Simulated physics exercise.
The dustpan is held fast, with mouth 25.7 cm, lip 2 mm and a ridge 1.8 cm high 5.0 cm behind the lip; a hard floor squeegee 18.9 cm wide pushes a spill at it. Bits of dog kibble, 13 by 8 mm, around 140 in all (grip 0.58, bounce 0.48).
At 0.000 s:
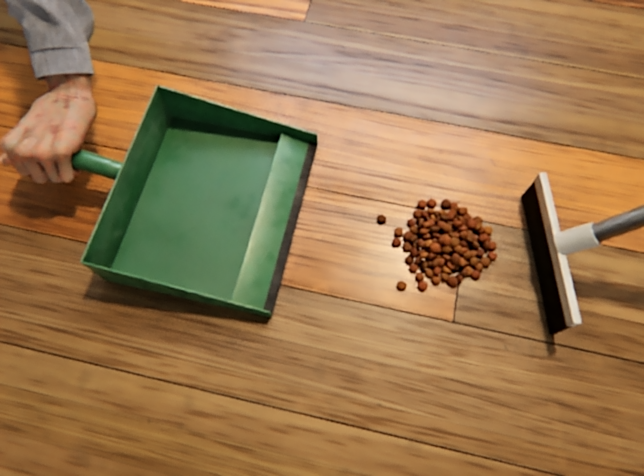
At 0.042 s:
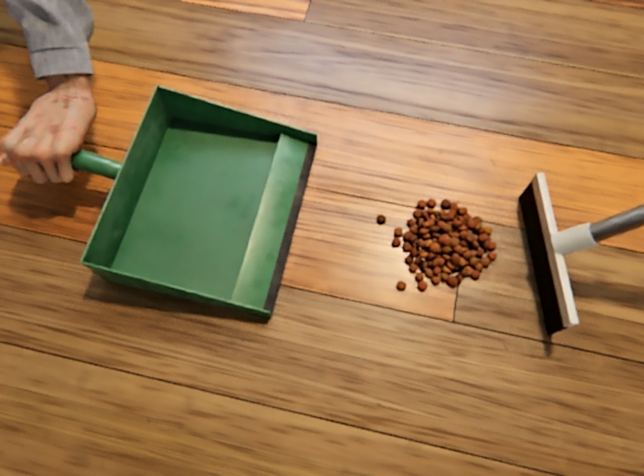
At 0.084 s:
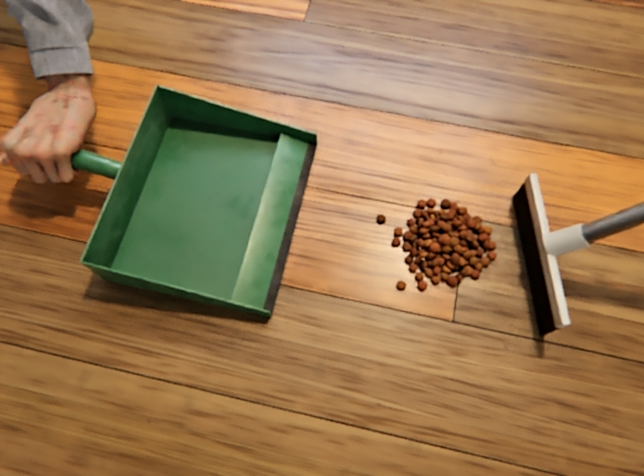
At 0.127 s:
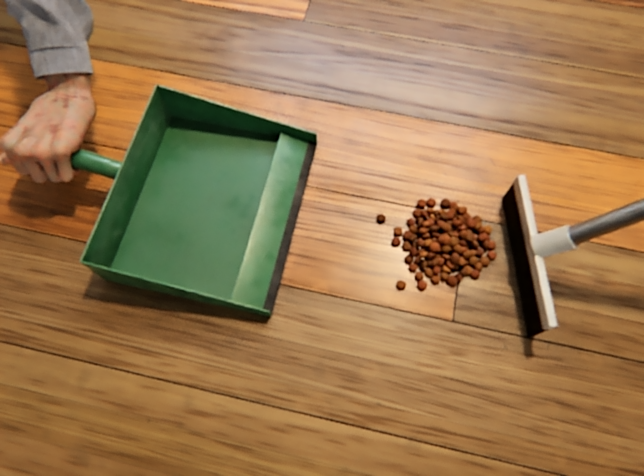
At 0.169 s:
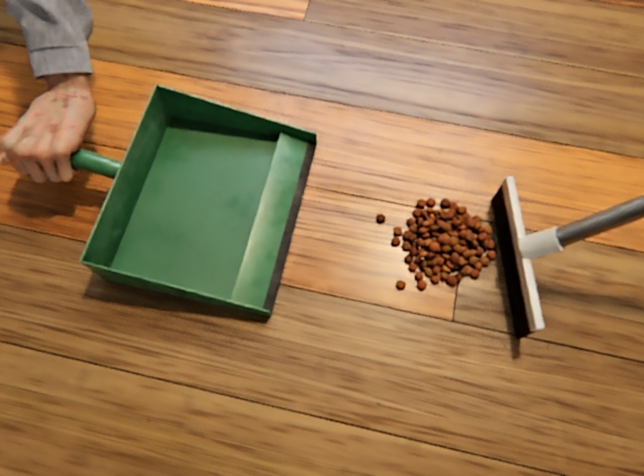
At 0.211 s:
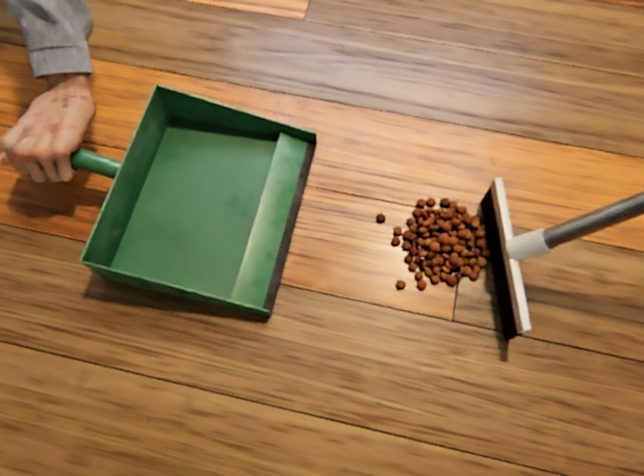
The clip shows a hand holding a green dustpan still on a wooden floor while a squeegee on a grey handle slides a short way left from the right, reaching a pile of brown kibble and nudging its nearest pieces.
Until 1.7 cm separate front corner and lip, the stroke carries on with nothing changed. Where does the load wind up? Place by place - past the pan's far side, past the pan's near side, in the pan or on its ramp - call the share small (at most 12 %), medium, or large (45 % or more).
Past the pan's far side - small, past the pan's near side - small, in the pan or on its ramp - medium.
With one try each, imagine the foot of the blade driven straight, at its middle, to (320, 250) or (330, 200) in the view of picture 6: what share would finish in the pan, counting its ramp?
I'd expect about 20 percent, then about 10 percent.
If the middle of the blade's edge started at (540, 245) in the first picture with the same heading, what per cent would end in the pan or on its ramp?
Estimate: Near 20 %.
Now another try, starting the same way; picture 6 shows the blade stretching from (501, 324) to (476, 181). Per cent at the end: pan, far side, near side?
Split: Pan = 20, far = 0, near = 5.
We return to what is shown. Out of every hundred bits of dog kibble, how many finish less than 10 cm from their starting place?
That share is some 15 percent.
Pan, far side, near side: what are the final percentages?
The far side gets 0, the near side 5 and the pan 25.
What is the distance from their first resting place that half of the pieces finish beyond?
That distance is around 22 cm.
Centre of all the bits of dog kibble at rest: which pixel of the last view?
Look around (294, 262) in the last picture.
After 0.54 s, middle of the blade 16 cm from the lip; 0 % over the lip, far side 0 %, near side 0 %.
After 0.76 s, middle of the blade 9 cm from the lip; 0 % over the lip, far side 0 %, near side 0 %.
After 1.10 s, middle of the blade 4 cm from the lip; 25 % over the lip, far side 0 %, near side 5 %.
By 1.4 s all is still; far side 0 %, near side 5 %, pan 25 %, in front of the lip or behind the blade 70 %.
